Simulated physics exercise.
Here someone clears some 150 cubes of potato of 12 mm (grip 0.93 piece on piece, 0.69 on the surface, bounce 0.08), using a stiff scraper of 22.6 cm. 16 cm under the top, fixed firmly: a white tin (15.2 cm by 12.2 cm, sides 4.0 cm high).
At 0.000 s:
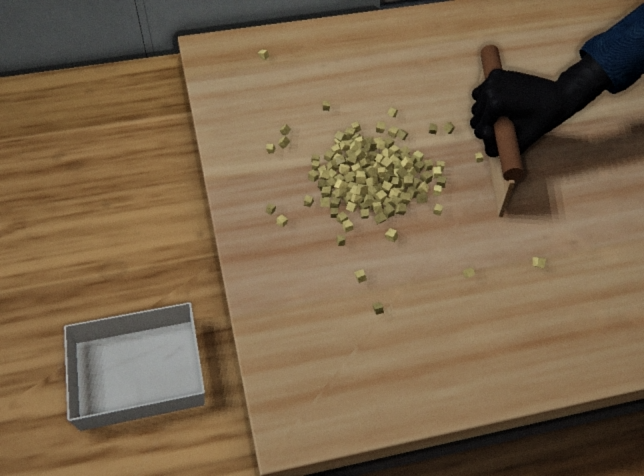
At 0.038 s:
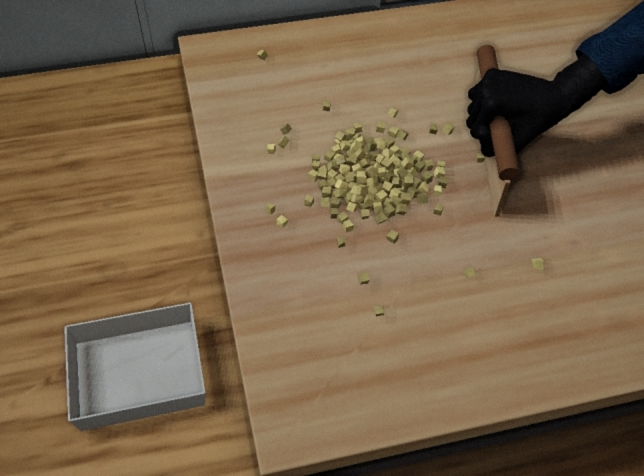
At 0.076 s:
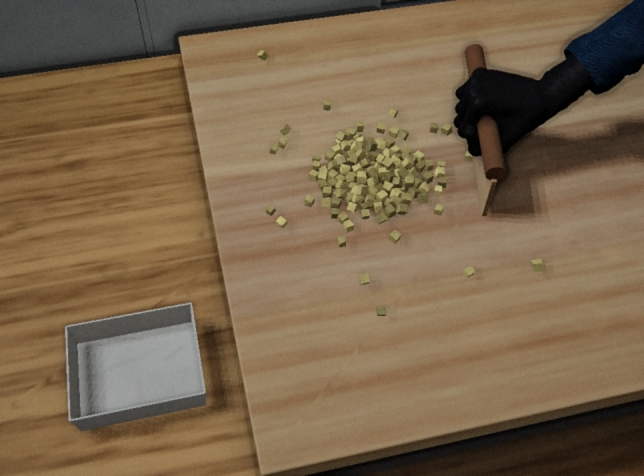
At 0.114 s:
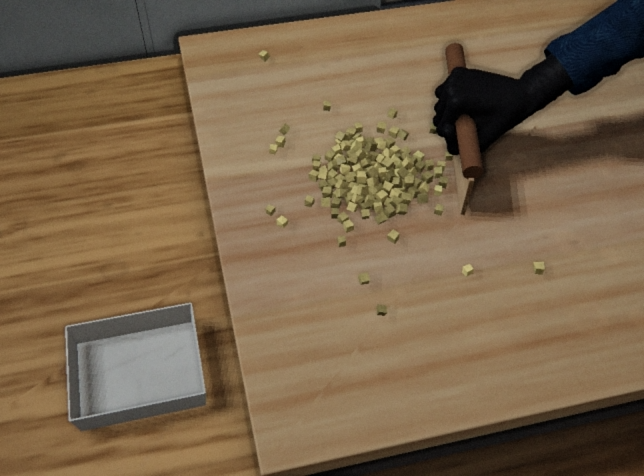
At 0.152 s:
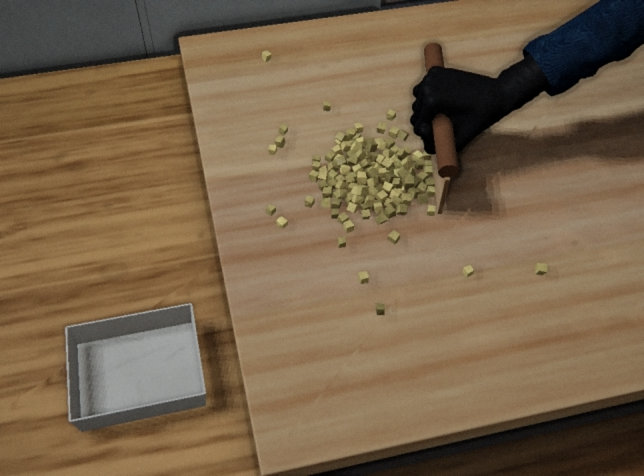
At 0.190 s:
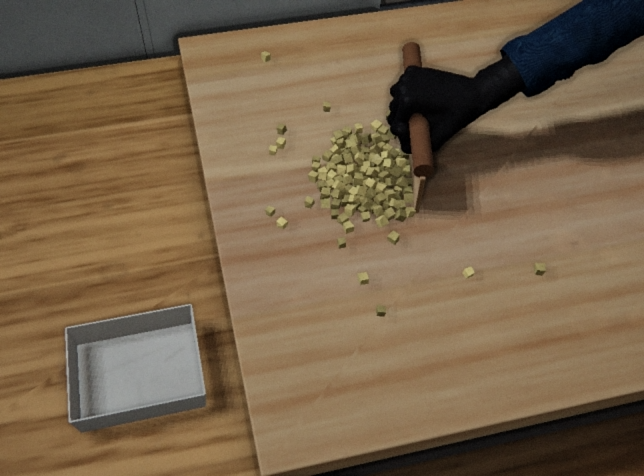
A black-gloved hand slides a scraper left across a board into scattered potato cubes.
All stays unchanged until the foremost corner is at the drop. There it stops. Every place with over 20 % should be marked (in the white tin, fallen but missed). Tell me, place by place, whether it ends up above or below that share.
Place by place: White tin, below the mark; fallen but missed, above the mark.
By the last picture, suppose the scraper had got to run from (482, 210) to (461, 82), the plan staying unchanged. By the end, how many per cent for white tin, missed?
Final tally - white tin 0, missed 10.
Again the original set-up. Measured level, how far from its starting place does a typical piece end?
Roughly 36 centimetres.
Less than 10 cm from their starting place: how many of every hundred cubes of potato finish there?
Roughly 20 %.
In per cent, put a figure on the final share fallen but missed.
70 per cent.
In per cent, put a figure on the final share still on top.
Around 30 in a hundred.
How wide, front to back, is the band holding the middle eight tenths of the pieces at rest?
Roughly 32 centimetres.
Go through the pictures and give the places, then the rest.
Scraper from (510, 187) to (486, 64); moved 0.0 cm; pieces shifted so far, 0; middle of the spill at (371, 171); white tin at (133, 358), in the first frame.
Scraper from (505, 187) to (483, 64); moved 0.5 cm; pieces shifted so far, 0; middle of the spill at (371, 171), in the second frame.
Scraper from (492, 186) to (471, 64); moved 2.2 cm; pieces shifted so far, 5; middle of the spill at (372, 171), in the third frame.
Scraper from (470, 185) to (452, 63); moved 4.8 cm; pieces shifted so far, 4; middle of the spill at (372, 171), in the fourth frame.
Scraper from (446, 184) to (431, 62); moved 7.6 cm; pieces shifted so far, 17; middle of the spill at (372, 171), in the fifth frame.
Scraper from (421, 183) to (409, 62); moved 10.5 cm; pieces shifted so far, 106; middle of the spill at (365, 171); white tin at (134, 360). Its speed is about 0.75 m/s, heading 16 degrees away from the viewer, in the sixth frame.
After 0.40 s, scraper 26 cm from its start, spill 24 cm wide; still on top 100 %.
After 0.60 s, scraper 36 cm from its start, spill 30 cm wide; off the edge, not caught 45 %, still on top 55 %.
After 0.78 s, scraper 36 cm from its start, spill 34 cm wide; off the edge, not caught 65 %, still on top 35 %.
In the end, at 2.1 s, white tin 0 %, fallen but missed 70 %, still on top 30 %.
